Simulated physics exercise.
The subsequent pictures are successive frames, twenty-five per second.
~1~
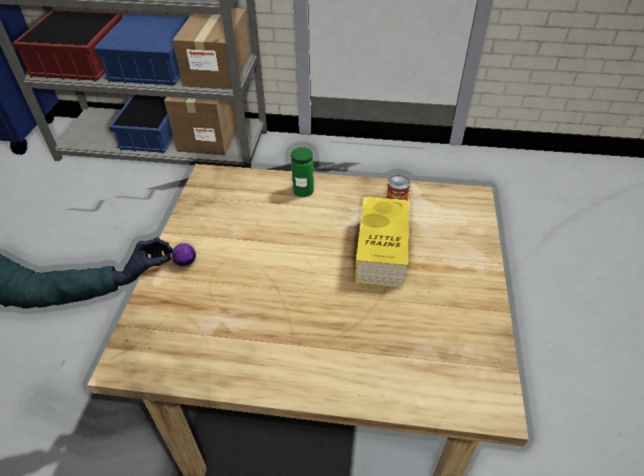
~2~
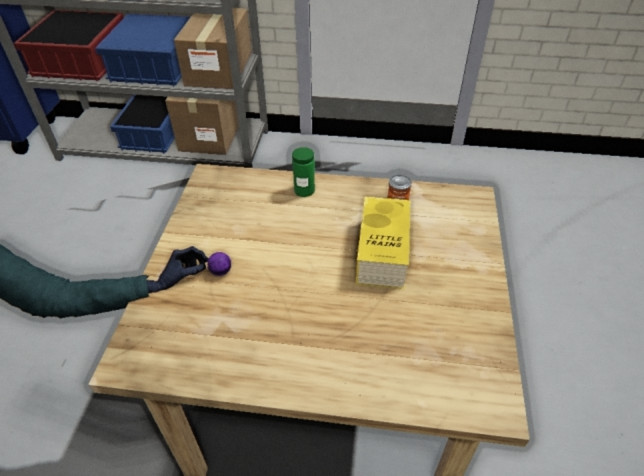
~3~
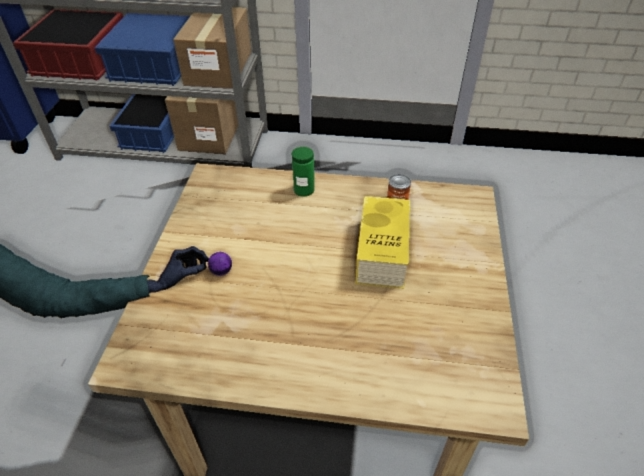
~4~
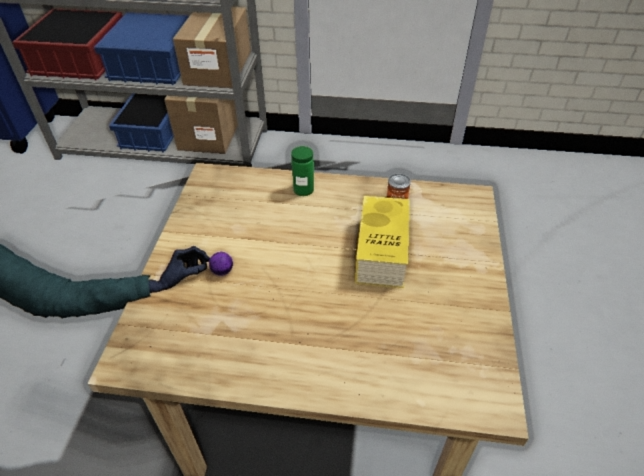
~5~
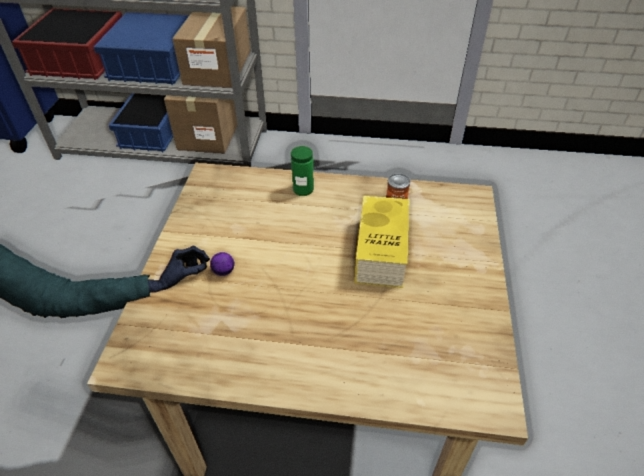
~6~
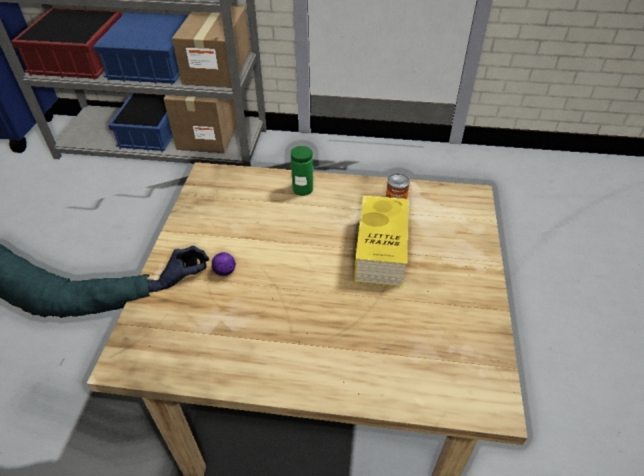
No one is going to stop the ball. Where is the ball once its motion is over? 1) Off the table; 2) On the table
Option 2: On the table.
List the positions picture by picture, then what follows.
The first frame shows under the hand; purple ball (184, 255).
The second frame shows under the hand; purple ball (219, 264).
The third frame shows under the hand; purple ball (220, 264).
The fourth frame shows purple ball (221, 264).
The fifth frame shows purple ball (222, 264).
The sixth frame shows purple ball (223, 264).
Then, 0.20 s past the last view, purple ball displaced a little near (231, 266).
Then, 0.60 s past the last view, purple ball displaced about its own width near (244, 270).
Then, 1.00 s past the last view, purple ball displaced about its own width near (254, 272).
Then, 1.50 s past the last view, purple ball displaced well along near (262, 275).
Finally, moved from the start, purple ball. Final places as the last picture's camera would see them, purple ball near (265, 275).
